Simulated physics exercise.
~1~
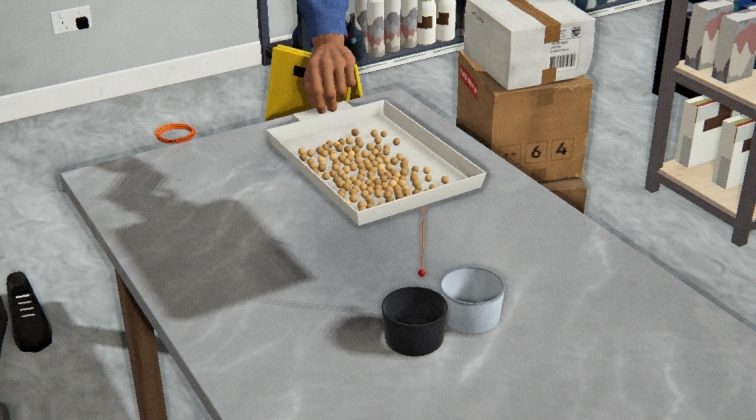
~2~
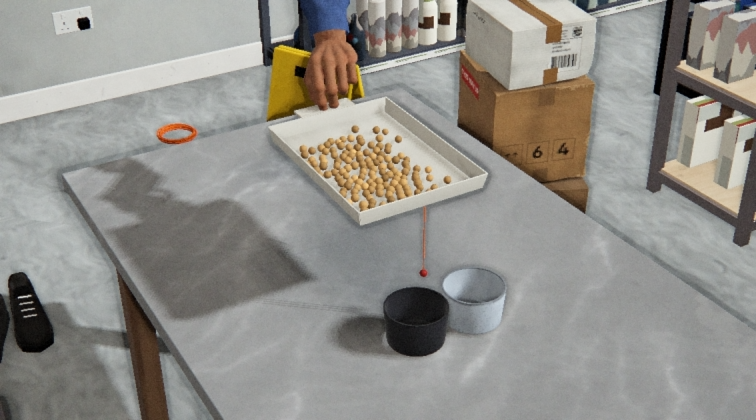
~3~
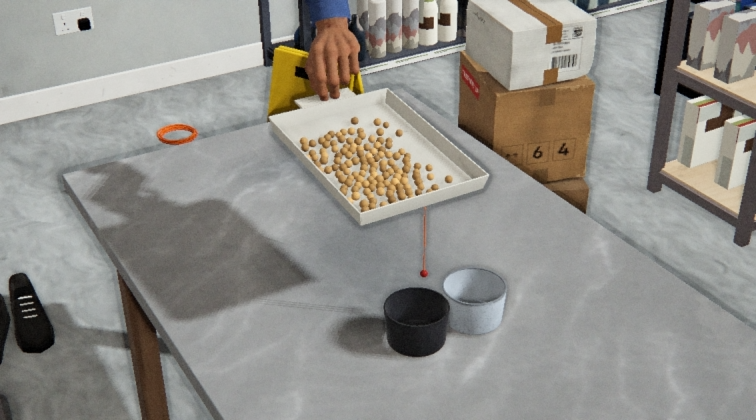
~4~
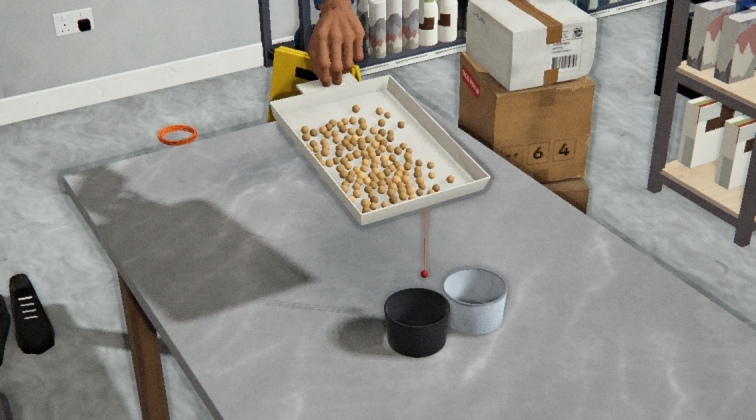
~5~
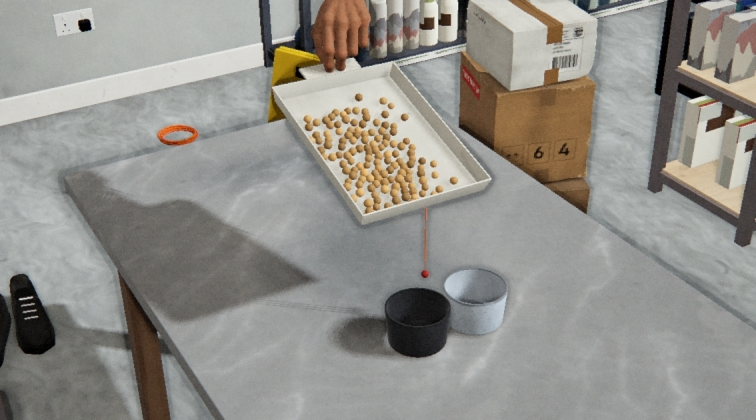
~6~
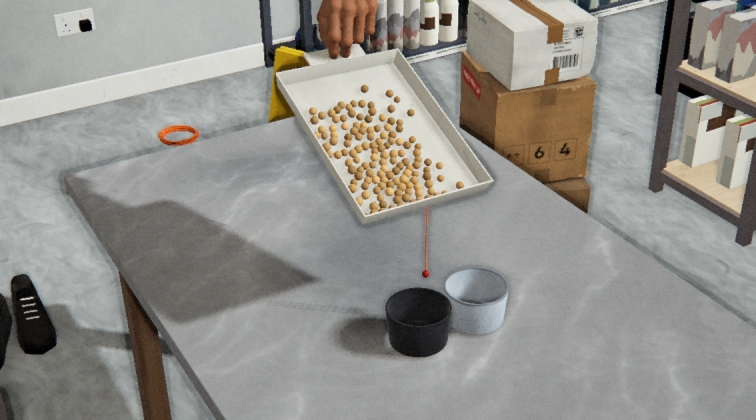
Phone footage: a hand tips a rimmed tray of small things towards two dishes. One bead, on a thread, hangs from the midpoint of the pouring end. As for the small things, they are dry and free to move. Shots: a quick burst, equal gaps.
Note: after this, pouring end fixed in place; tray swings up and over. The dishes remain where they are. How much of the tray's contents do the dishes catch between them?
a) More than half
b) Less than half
More than half (a).
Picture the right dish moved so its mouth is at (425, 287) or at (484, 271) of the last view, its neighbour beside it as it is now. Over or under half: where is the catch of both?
Well, it comes to a lesser portion at first and a lesser portion after that.
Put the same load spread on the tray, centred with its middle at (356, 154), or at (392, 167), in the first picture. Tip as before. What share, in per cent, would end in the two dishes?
Respectively 70 and 70 in a hundred.
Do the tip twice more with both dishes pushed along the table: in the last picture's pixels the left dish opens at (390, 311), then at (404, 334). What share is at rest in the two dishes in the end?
It works out to 40 percent and then 50 percent.
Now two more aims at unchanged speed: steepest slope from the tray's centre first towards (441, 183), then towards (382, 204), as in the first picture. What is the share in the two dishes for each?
First heading 40 %, second heading 30 %.
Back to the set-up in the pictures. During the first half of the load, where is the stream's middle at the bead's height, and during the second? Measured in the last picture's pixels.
For the early half I get (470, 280), and for the late half (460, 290).
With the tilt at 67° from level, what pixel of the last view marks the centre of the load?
Close to (432, 192).
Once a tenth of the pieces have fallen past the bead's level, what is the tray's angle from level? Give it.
That would be about 80 degrees from level.
Just after the last frame, tray tipped steeply; almost all on the tray; about a tenth in the air.
A moment on, tray tipped past a quarter turn; about a tenth on the tray; about a tenth in the left dish; roughly a quarter in the right dish; about a tenth outside both; roughly a quarter in the air.
Further on, tray tipped past a quarter turn; roughly a quarter in the left dish; roughly half in the right dish; roughly a third outside both.
When it is over, tray tipped past a quarter turn; roughly a quarter in the left dish; roughly half in the right dish; roughly a third outside both.
